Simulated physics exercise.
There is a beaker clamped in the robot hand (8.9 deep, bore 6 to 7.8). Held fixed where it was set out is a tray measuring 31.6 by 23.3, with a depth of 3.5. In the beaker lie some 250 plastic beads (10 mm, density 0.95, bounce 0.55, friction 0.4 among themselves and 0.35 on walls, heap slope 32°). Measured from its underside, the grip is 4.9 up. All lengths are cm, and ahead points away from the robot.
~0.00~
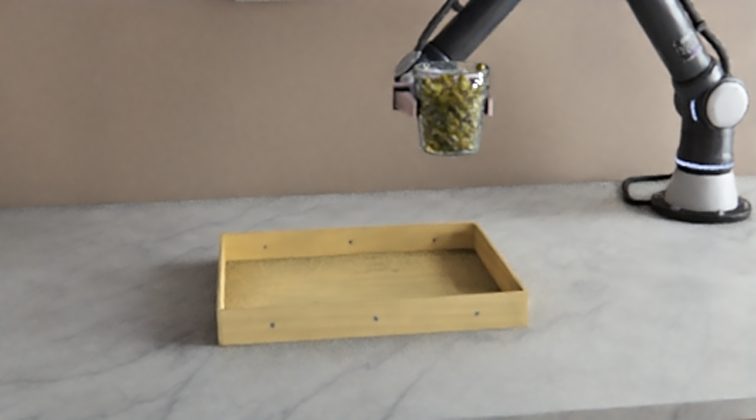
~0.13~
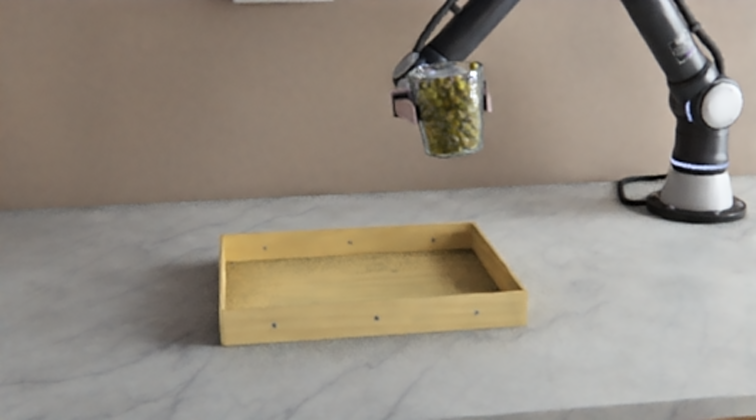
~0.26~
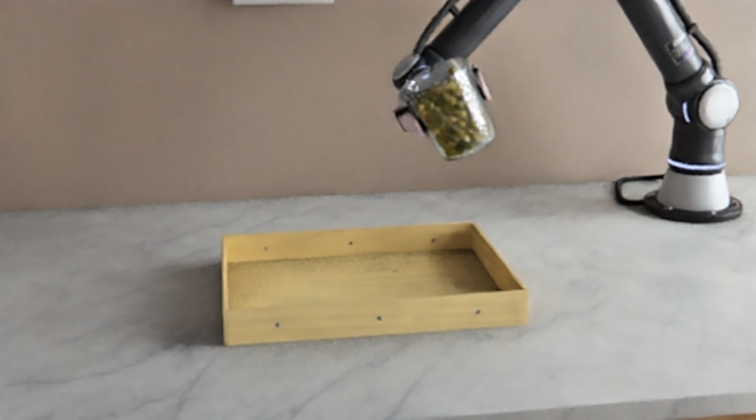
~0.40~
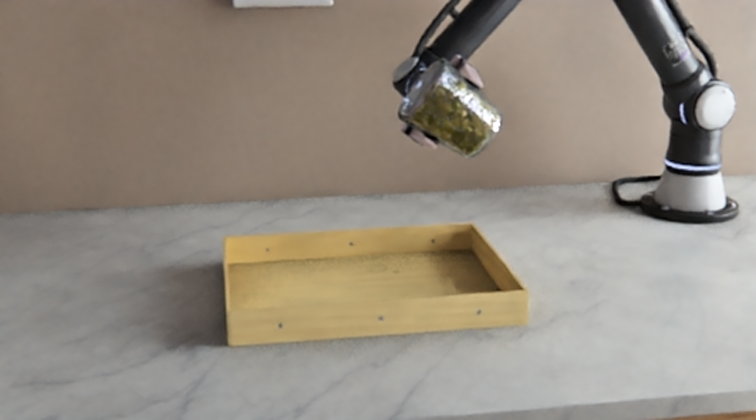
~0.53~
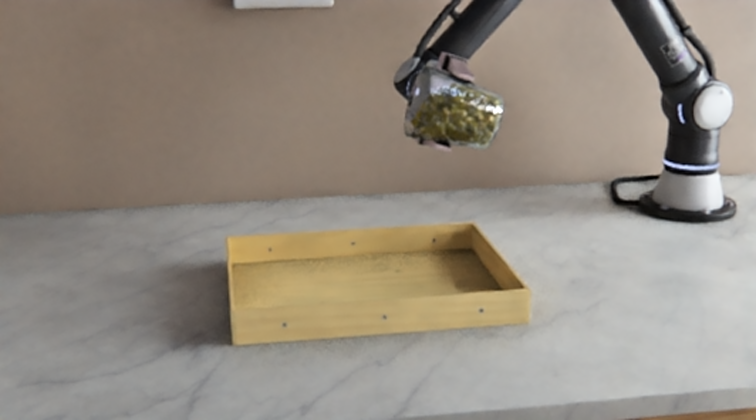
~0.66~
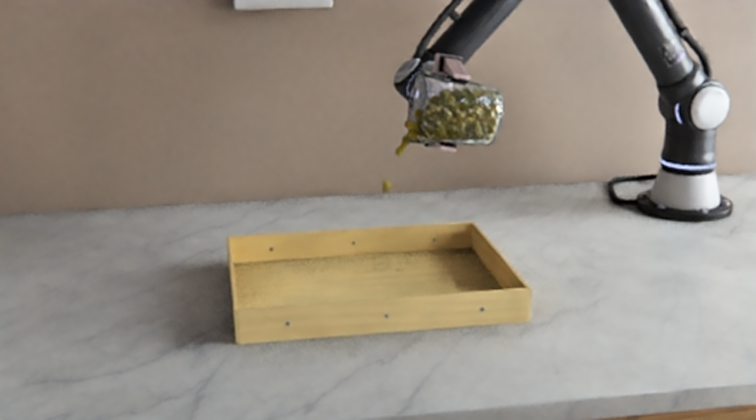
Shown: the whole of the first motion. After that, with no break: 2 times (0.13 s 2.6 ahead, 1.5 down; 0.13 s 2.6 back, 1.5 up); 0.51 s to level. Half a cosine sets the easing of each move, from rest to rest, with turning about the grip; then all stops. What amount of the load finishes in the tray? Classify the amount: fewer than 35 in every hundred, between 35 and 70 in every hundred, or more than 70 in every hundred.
Between 35 and 70 in every hundred.
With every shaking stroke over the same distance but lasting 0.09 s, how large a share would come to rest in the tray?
Then about 55 per cent.
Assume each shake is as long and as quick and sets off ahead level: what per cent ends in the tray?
Roughly 60 percent of it.
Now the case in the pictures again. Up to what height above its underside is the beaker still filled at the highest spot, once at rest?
I'd say close to 6.5 cm.
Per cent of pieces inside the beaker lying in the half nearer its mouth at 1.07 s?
Roughly 55 per cent.
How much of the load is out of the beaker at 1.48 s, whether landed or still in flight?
Roughly 45 per cent by then.
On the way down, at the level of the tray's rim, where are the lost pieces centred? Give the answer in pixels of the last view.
Centre: About (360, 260).
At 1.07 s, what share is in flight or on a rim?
It amounts to roughly 2 in a hundred.
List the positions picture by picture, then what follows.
The first picture shows beaker middle at (450, 110), level; upper third of the load around (450, 96), from x 420 to 480, top at y 65; 247 in the beaker.
The second picture shows beaker middle at (450, 111), tilted 8° forward; upper third of the load around (451, 97), from x 420 to 475, top at y 65.
The third picture shows beaker middle at (452, 112), tilted 28° forward; upper third of the load around (453, 100), from x 420 to 485, top at y 70.
The fourth picture shows beaker middle at (454, 113), tilted 52° forward; upper third of the load around (455, 100), from x 420 to 495, top at y 80.
The fifth picture shows beaker middle at (456, 112), tilted 72° forward; upper third of the load around (460, 100), from x 415 to 495, top at y 85.
The sixth picture shows beaker middle at (457, 112), tilted 80° forward; upper third of the load around (464, 103), from x 385 to 495, top at y 90; 244 in the beaker, 3 in flight or on a rim.
After 1.07 s, tilted 80° forward, highest piece 21 above the table; 181 in the beaker, 60 in the tray, 6 in flight or on a rim.
After 1.48 s, tilted 28° forward, highest piece 24 above the table; 136 in the beaker, 110 in the tray, 1 in flight or on a rim.
After 1.89 s, level, highest piece 23 above the table; 136 in the beaker, 111 in the tray.
After 2.94 s, level, highest piece 23 above the table; 136 in the beaker, 111 in the tray.
At rest, 136 in the beaker, 111 in the tray. That is 45 % in the tray.
